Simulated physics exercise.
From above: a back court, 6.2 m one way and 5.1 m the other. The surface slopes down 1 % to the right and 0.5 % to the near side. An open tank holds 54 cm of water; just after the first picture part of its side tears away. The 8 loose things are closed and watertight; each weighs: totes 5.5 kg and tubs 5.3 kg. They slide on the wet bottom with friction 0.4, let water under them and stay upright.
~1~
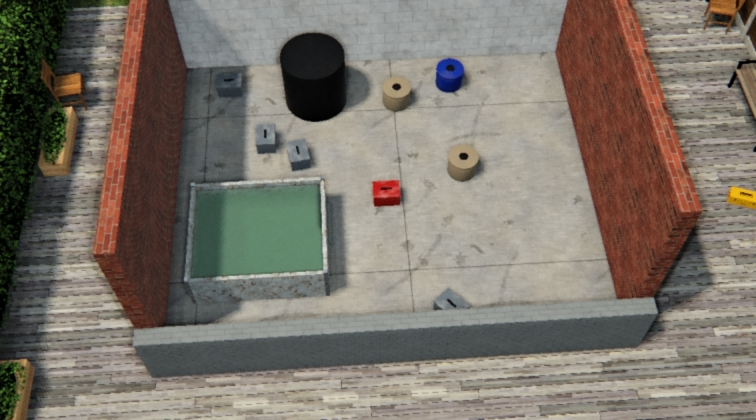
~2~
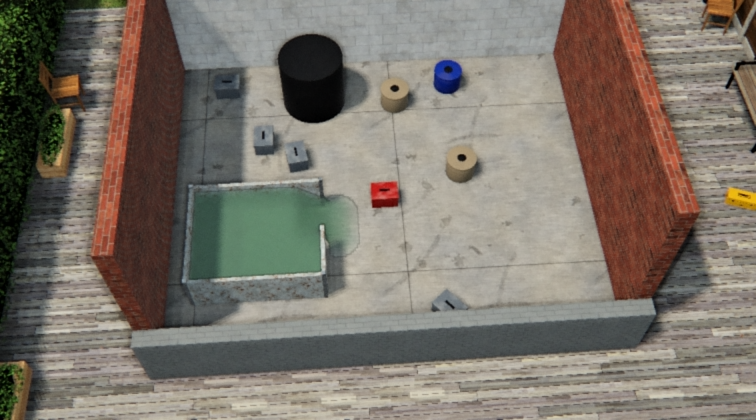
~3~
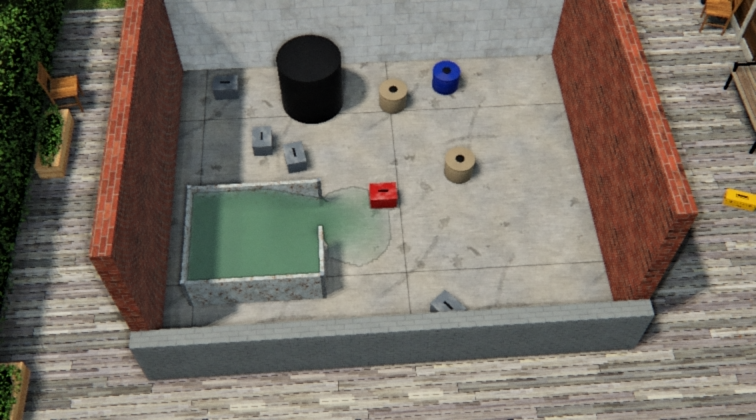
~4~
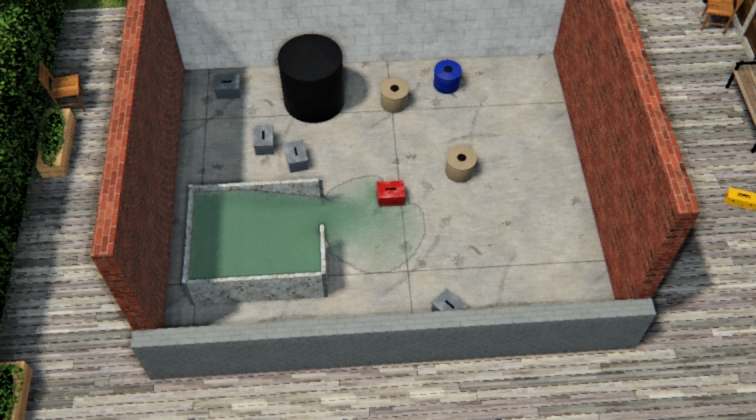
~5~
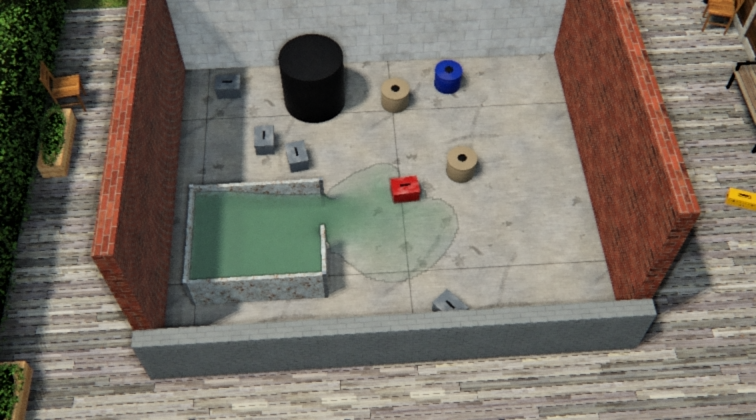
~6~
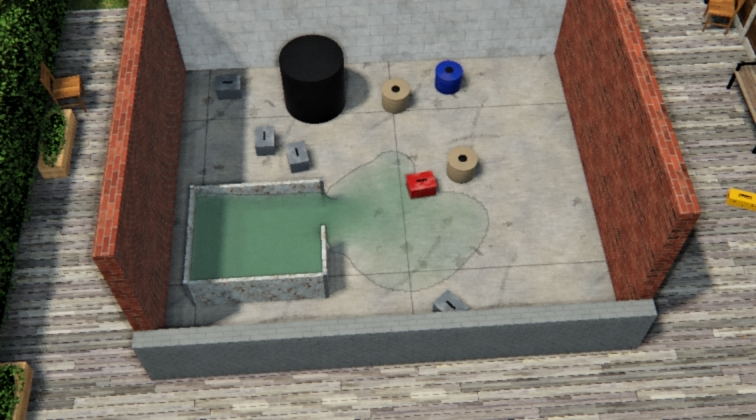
To begin with, green water fills an open tank in a walled court, with tubs and totes scattered around. Part of the tank's right side gives way and water spreads rightward across the floor. It reaches the red tote and shifts it a short way right, while the others stay put.
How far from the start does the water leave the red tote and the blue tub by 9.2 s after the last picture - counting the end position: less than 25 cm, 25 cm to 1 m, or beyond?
The red tote ends far away; the blue tub gets carried off.
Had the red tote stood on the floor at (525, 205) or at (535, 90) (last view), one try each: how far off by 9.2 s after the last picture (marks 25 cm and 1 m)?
In turn: It ends far away; it gets carried off.
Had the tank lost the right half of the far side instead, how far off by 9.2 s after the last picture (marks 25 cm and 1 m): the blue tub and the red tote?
In that case the blue tub travels far, the red tote holds its place.
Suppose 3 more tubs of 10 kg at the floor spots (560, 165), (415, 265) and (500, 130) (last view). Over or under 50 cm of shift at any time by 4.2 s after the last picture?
In turn: Past it, more, past it.
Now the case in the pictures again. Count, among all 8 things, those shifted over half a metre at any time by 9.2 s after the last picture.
I count 5.
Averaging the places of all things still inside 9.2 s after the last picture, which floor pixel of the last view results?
Near (340, 164).
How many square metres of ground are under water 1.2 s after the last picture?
Some 18 m2.
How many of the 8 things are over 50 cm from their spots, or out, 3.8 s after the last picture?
2 of them.
Then, 1.2 s after the last picture the red tote is near (539, 153), 2.5 m from its start, aground; the blue tub is near (451, 66), 0.1 m from its start, aground; 0 afloat.
Then, 3.8 s after the last picture the red tote is near (507, 107), 2.5 m from its start, afloat; the blue tub is near (455, 61), 0.2 m from its start, afloat; 3 afloat.
Then, 6.2 s after the last picture the red tote is near (491, 128), 2.0 m from its start, afloat; the blue tub is near (371, 91), 1.3 m from its start, afloat; 3 afloat.
Then, 9.2 s after the last picture the red tote is near (491, 120), 2.1 m from its start, afloat; the blue tub is near (342, 157), 2.5 m from its start, afloat; 4 afloat.
